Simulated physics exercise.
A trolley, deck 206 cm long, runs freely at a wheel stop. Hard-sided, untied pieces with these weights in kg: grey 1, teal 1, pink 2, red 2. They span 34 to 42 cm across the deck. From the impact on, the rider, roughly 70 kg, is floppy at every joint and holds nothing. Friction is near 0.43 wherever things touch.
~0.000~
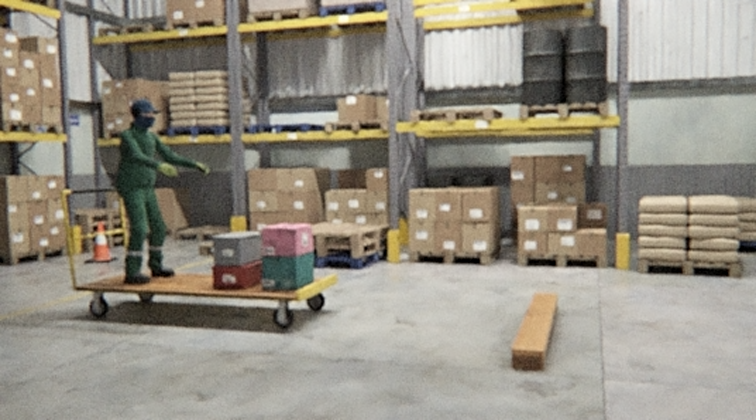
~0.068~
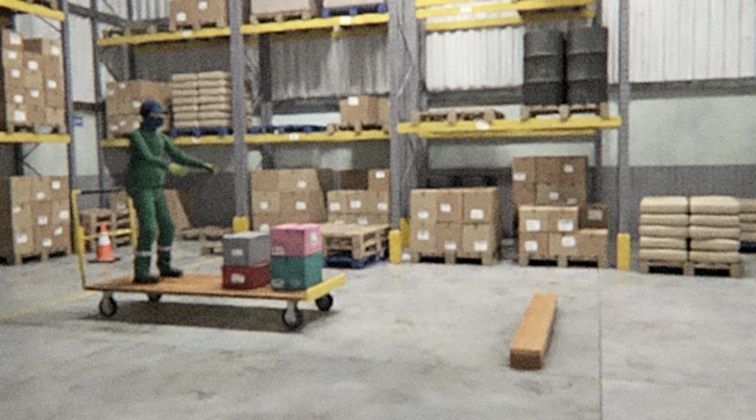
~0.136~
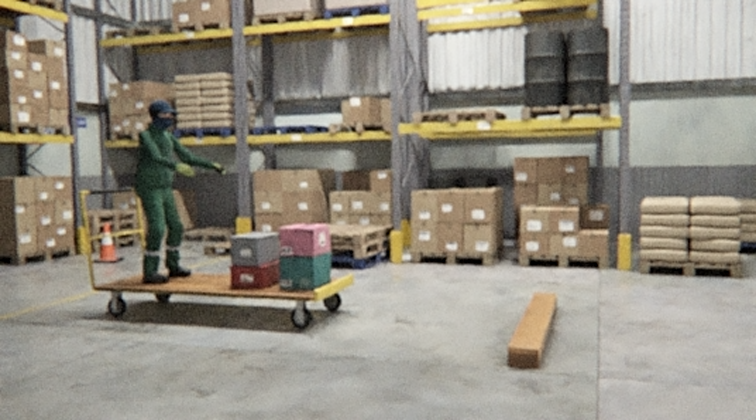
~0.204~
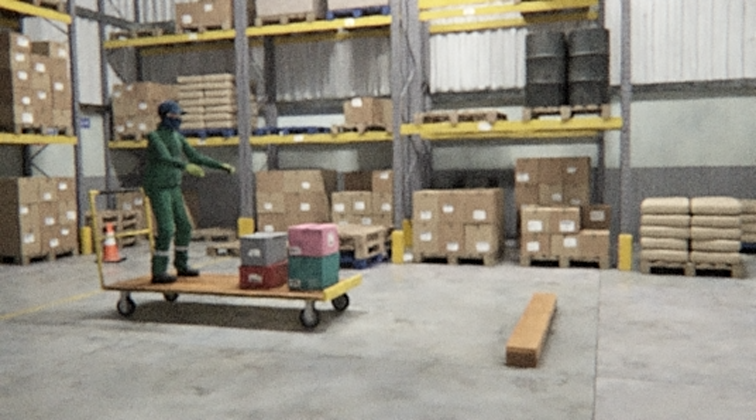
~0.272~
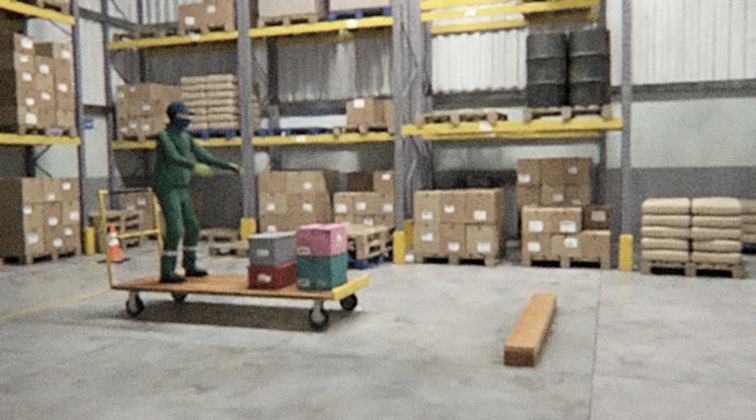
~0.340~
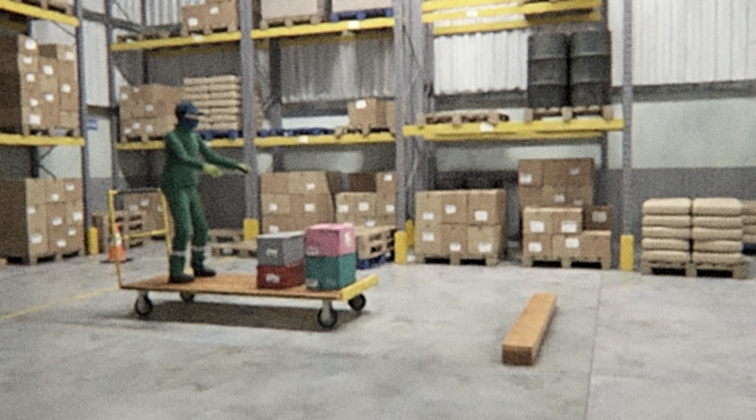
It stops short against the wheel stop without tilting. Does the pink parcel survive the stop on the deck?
In the end the pink parcel stays on.
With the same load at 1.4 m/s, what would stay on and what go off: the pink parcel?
In that case pink off.
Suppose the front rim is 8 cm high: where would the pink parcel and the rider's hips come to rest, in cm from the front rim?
In that case pink 10 behind, hips 140 behind.
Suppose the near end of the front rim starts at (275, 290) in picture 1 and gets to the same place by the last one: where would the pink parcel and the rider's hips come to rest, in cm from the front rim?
Then pink 70 past, hips 130 behind.
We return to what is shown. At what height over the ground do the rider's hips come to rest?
Roughly 60 cm above it.
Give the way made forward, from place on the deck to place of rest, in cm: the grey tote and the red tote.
Forward: Grey 25, red 15.
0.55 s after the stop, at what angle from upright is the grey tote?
Roughly 0° from upright.
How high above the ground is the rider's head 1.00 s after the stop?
Some 50 cm up.
The wheels strike at 1.61 s.
After 2.16 s the pink parcel is 13 cm behind the rim, tilted 0°, near (515, 244) in the last picture's view.
After 2.61 s the pink parcel is 15 cm behind the rim, tilted 0°, near (512, 244) in the last picture's view.
When all is still (3.9 s), nothing is past the rim; behind it, grey tote, teal carton, pink parcel, red tote and the rider's hips.
